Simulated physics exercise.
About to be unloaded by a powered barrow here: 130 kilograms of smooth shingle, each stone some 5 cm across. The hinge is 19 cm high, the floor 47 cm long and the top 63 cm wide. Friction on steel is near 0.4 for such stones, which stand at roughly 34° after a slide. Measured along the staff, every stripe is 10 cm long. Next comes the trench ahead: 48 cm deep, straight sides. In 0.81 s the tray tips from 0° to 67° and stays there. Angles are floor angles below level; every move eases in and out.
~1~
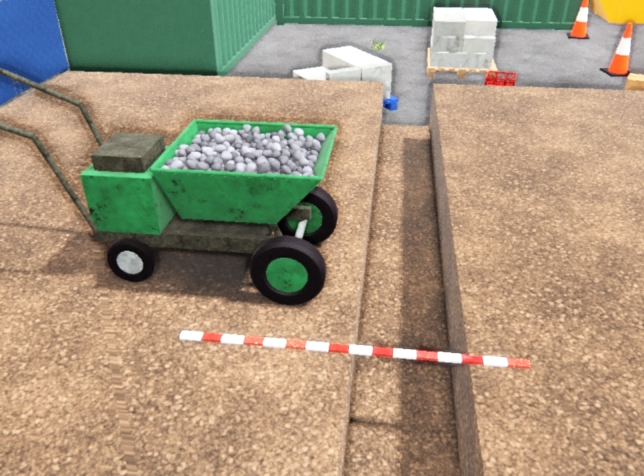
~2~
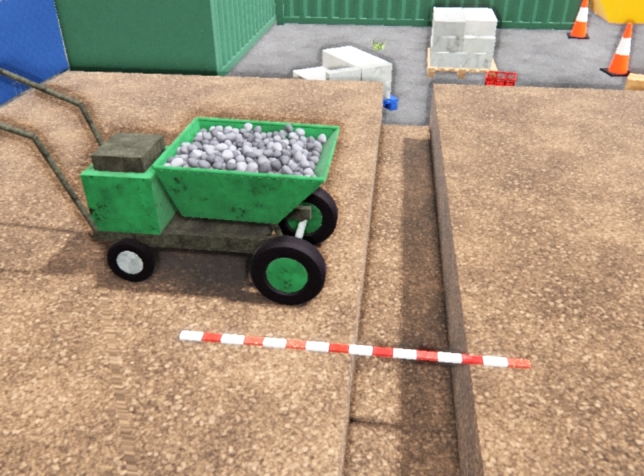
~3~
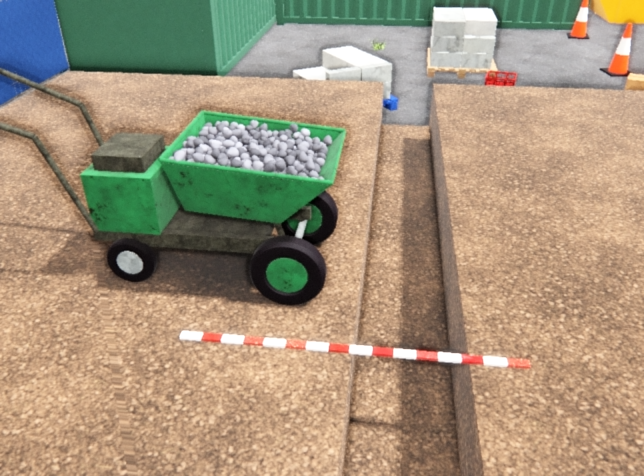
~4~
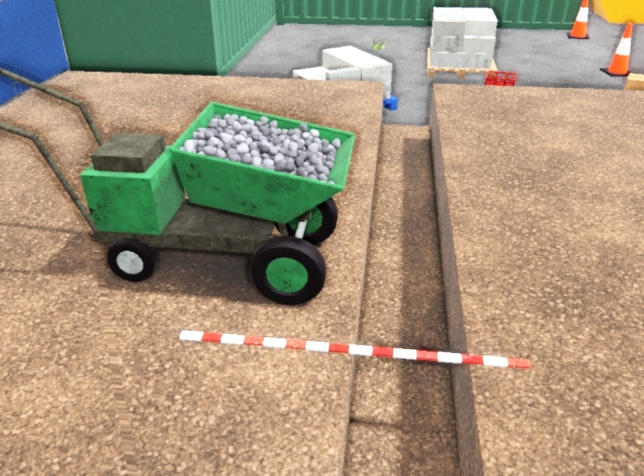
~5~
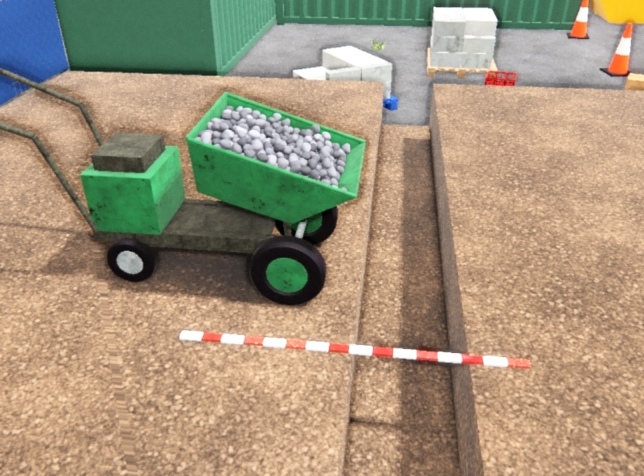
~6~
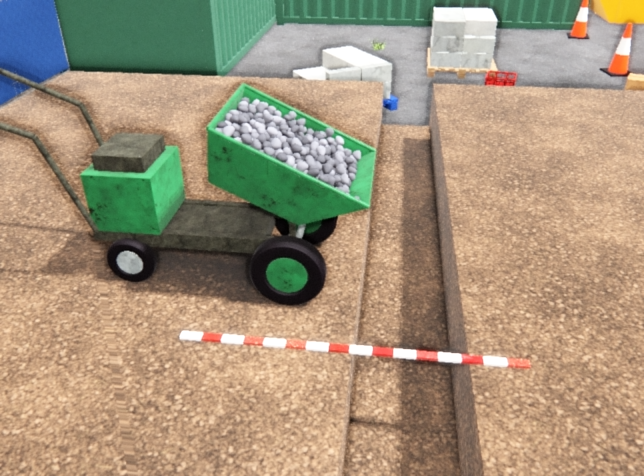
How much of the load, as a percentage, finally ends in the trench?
I would put it at about 73 per cent.
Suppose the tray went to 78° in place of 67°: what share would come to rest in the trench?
It would come to about 85 percent.
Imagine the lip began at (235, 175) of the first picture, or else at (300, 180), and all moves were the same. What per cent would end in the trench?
Result: Close to 90 then close to 90 per cent.
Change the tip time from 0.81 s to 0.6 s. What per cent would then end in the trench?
That would give about 60 percent.
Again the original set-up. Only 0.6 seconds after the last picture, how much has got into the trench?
Around 35 per cent of it, at that instant.
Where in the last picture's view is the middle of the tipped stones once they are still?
At about pixel (433, 339) in the last view.
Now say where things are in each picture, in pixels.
In the first frame, lip at (322, 179), floor tilted 0°, highest stones at (254, 138).
In the second frame, lip at (324, 180), floor tilted 1°, highest stones at (250, 137).
In the third frame, lip at (332, 183), floor tilted 5°, highest stones at (230, 132).
In the fourth frame, lip at (343, 189), floor tilted 11°, highest stones at (226, 127).
In the fifth frame, the tray is at 18°, its lip at (356, 197); the top of the load is at (229, 117).
In the sixth frame, the tray is at 26°, its lip at (369, 207); the top of the load is at (246, 110).
Then, 0.3 s after the last picture the floor is at 57°, 100 % in the tray; the foremost stones are at (399, 225).
Then, 0.6 s after the last picture the floor is at 67°, 63 % in the tray, 35 % in the trench, 2 % past the trench; the foremost stones are at (475, 286).
Then, 0.9 s after the last picture the floor is at 67°, 22 % in the tray, 51 % in the trench, 27 % past the trench; the foremost stones are at (610, 302).
Then, 2.9 s after the last picture the floor is at 67°, 0 % in the tray, 73 % in the trench, 27 % past the trench; the foremost stones are past the picture's edge.
